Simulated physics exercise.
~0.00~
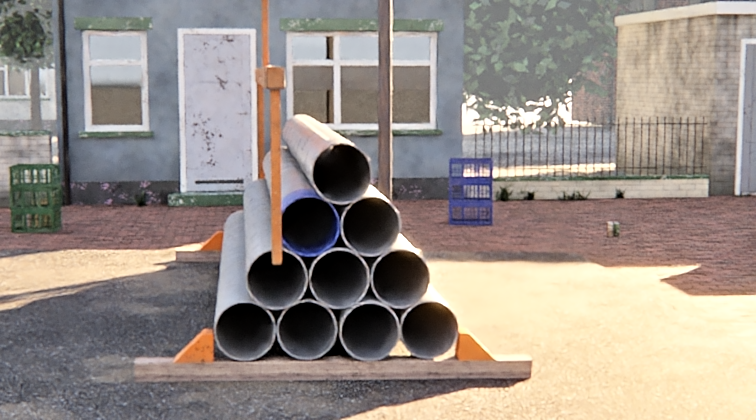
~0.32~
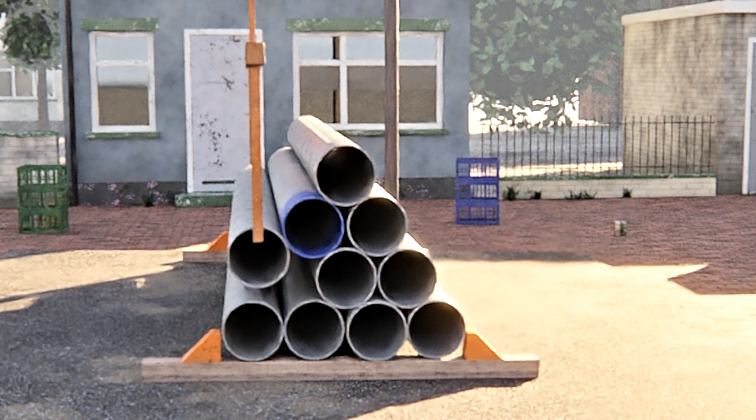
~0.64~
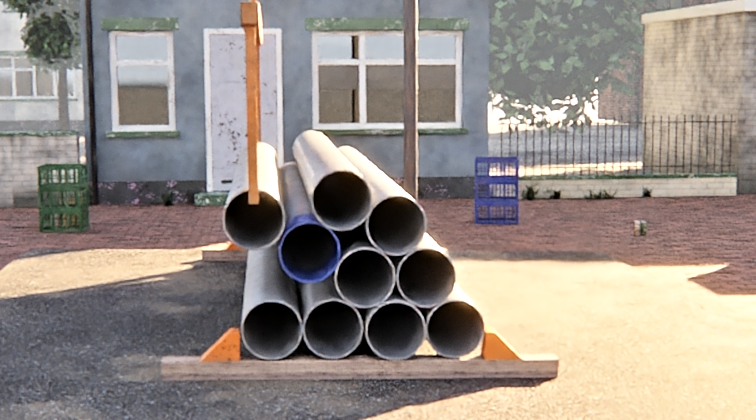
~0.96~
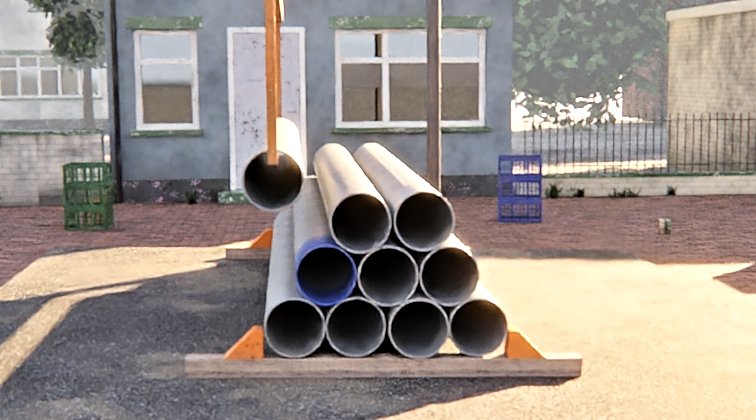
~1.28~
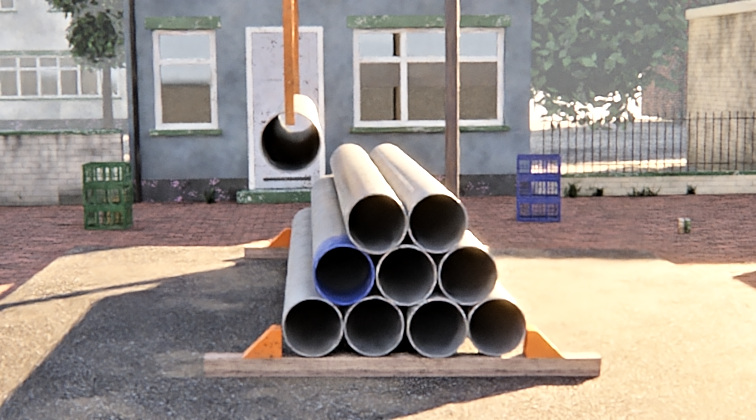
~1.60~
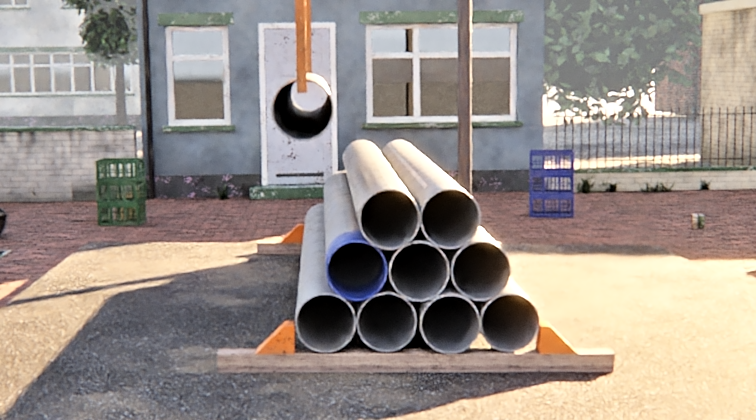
In a yard, an orange beam lifts out a pipe and the blue one drops.
